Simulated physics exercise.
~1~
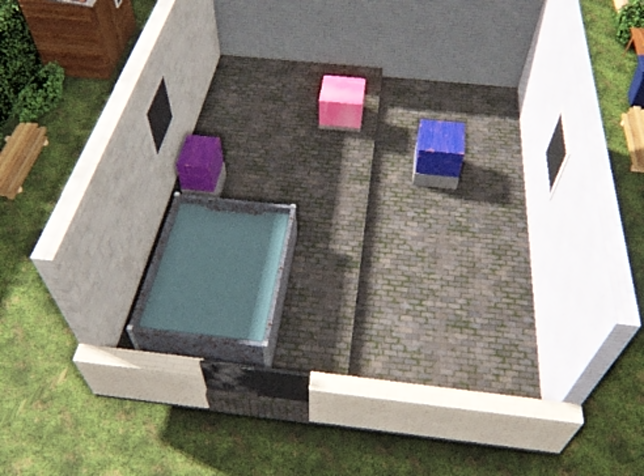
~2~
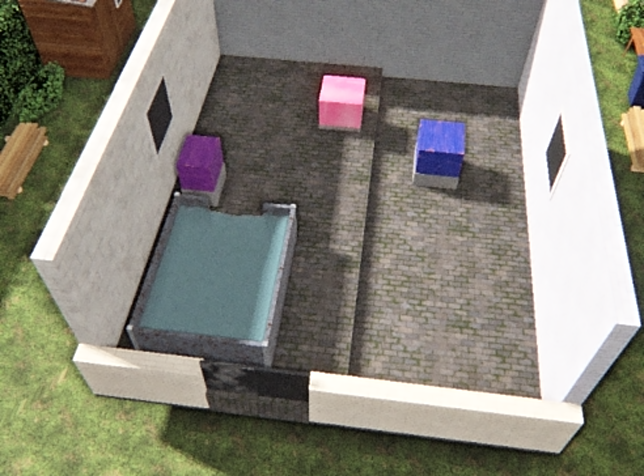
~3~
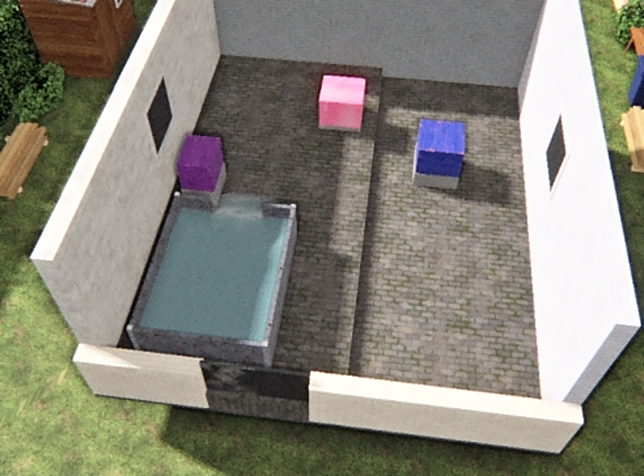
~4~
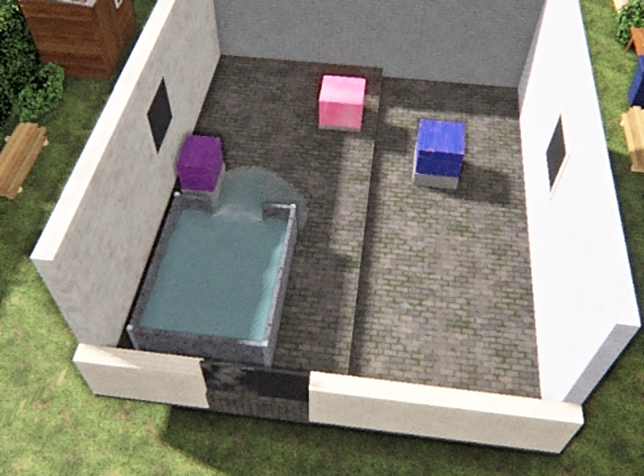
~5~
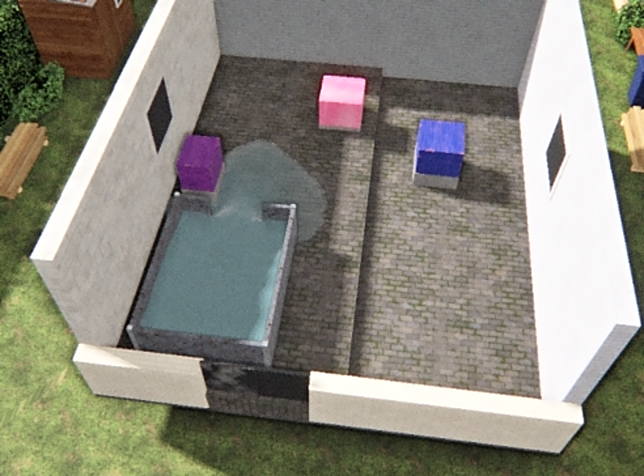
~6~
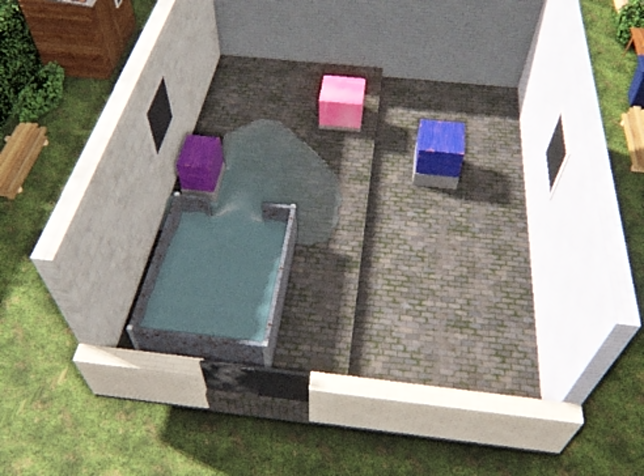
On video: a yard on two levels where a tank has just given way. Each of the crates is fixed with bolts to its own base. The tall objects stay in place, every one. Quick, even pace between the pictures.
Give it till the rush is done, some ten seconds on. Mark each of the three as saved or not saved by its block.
Blue crate - saved; purple crate - saved; pink crate - not saved.
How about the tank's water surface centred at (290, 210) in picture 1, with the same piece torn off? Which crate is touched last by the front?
Answer: The purple one.
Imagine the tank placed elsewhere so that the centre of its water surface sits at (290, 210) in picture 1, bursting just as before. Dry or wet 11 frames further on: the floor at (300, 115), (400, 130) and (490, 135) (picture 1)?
Submerged, submerged, submerged.
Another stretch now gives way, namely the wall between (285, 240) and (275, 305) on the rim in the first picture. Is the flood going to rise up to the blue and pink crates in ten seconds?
Taking them in turn, the blue crate is missed and the pink crate is missed.
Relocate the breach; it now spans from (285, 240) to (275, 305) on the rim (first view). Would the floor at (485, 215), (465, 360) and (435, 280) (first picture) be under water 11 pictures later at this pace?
The first comes out soaked, the second soaked, the third soaked.
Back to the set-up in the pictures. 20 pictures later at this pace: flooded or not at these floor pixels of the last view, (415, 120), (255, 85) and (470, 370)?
Status per point, in sequence: Waterlogged, then waterlogged, then unwetted.
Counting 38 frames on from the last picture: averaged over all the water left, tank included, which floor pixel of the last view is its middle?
I'd place it roughly at (302, 178).
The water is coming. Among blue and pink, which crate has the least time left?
It's the pink one.
A moment on, water covers 35 % of the floor; the blue crate not reached, the purple crate water round its plinth, the pink crate water round its plinth.
Next, water covers 45 % of the floor; the blue crate water round its plinth, the purple crate water round its plinth, the pink crate water round its plinth.
Then, water covers 55 % of the floor; the blue crate water round its plinth, the purple crate water round its plinth, the pink crate water round its plinth.
Later, water covers 75 % of the floor; the blue crate water round its plinth, the purple crate water round its plinth, the pink crate water round its plinth.
In the end, water covers 90 % of the floor; the blue crate stayed above the water, the purple crate stayed above the water, the pink crate was topped.
